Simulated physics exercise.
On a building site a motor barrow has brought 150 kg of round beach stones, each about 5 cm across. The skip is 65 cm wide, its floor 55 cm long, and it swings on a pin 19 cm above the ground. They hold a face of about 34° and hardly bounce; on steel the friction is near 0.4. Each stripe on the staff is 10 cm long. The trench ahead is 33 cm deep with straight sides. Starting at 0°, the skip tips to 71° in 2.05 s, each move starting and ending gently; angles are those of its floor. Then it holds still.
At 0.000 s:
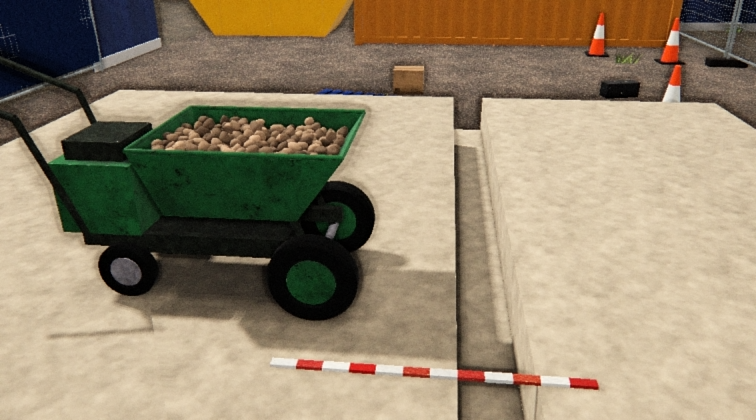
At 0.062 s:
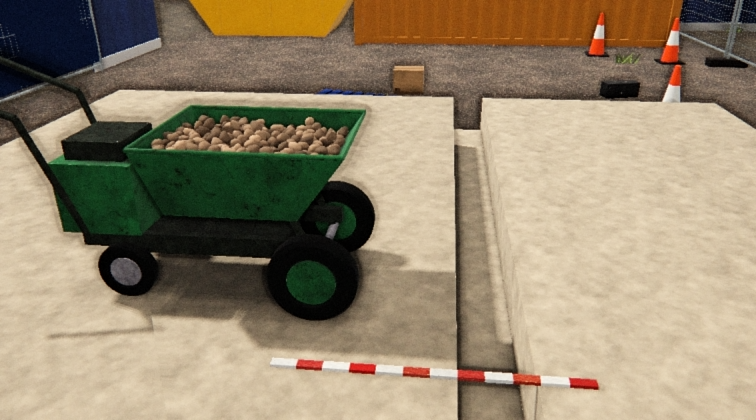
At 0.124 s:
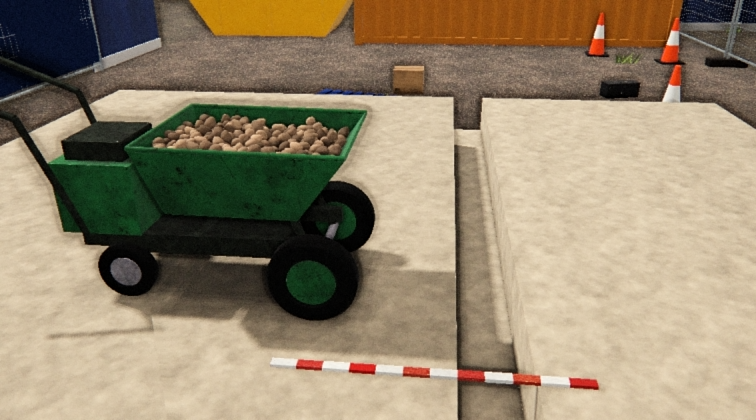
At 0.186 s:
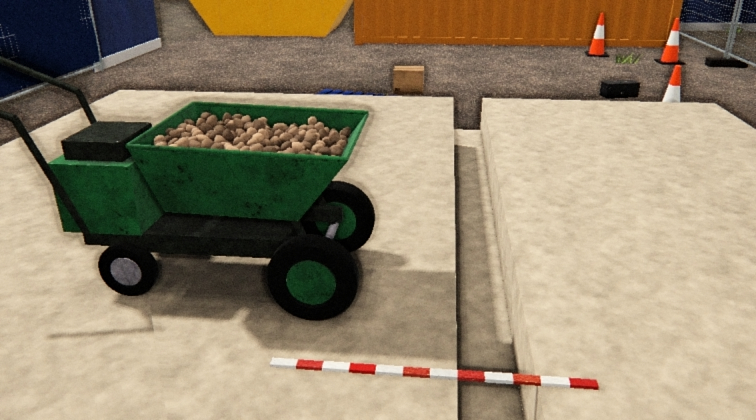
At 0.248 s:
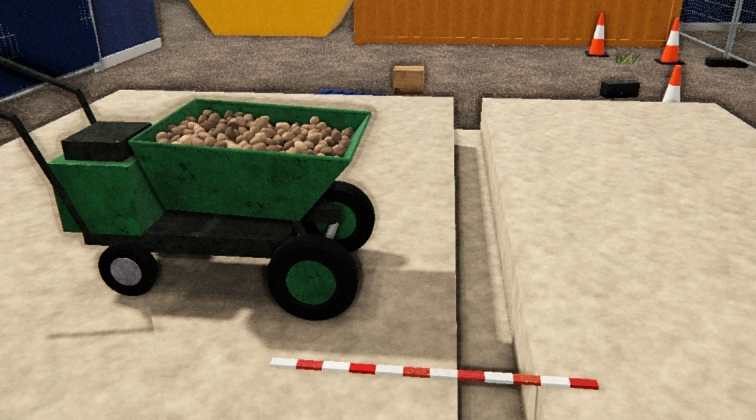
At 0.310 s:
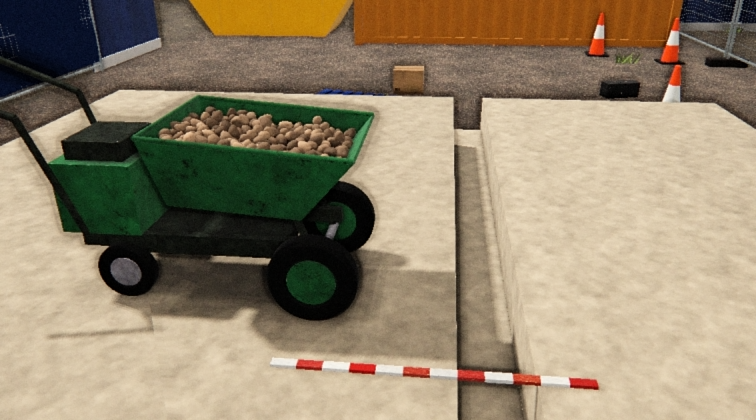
A green motor barrow full of round brown stones stood beside a narrow trench on a building site, and its skip slowly tilted slightly toward the right while the wheels stayed still.
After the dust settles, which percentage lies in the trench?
Close to 91 in a hundred.
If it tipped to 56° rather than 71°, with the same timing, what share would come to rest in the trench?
Then about 65 per cent.
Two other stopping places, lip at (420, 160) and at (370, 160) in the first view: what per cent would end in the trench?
Near 25 per cent from the first place, 65 from the second.
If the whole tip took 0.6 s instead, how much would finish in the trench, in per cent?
It would be near 60 per cent.
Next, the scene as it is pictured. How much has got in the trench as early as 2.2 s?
About 60 per cent by then.
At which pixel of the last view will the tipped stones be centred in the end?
Around (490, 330).
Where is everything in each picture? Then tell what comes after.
The first frame shows lip at (343, 159), floor tilted 0°, highest stones at (238, 129).
In the second frame, the skip is at 0°, its lip at (343, 159); the top of the load is at (238, 129); the stones move at 0.1 m/s on average.
The third frame shows lip at (345, 159), floor tilted 1°, highest stones at (239, 128); the stones move at 0.1 m/s on average.
In the fourth frame, the skip is at 2°, its lip at (347, 160); the top of the load is at (232, 126); the stones move at 0.2 m/s on average.
The fifth frame shows lip at (350, 161), floor tilted 3°, highest stones at (234, 125); the stones move at 0.2 m/s on average.
The sixth frame shows lip at (354, 162), floor tilted 4°, highest stones at (229, 121); the stones move at 0.2 m/s on average.
After 1.5 s the floor is at 60°; 95 % in the skip, 1 % short of the trench, 3 % in the trench; the foremost stones are at (486, 253).
After 2.2 s the floor is at 71°; 34 % in the skip, 58 % in the trench, 7 % past the trench; the foremost stones are at (604, 287).
After 2.5 s the floor is at 71°; 14 % in the skip, 76 % in the trench, 9 % past the trench; the foremost stones are at (652, 312).
After 4.4 s the floor is at 71°; 0 % in the skip, 91 % in the trench, 9 % past the trench; the foremost stones are at (661, 313).
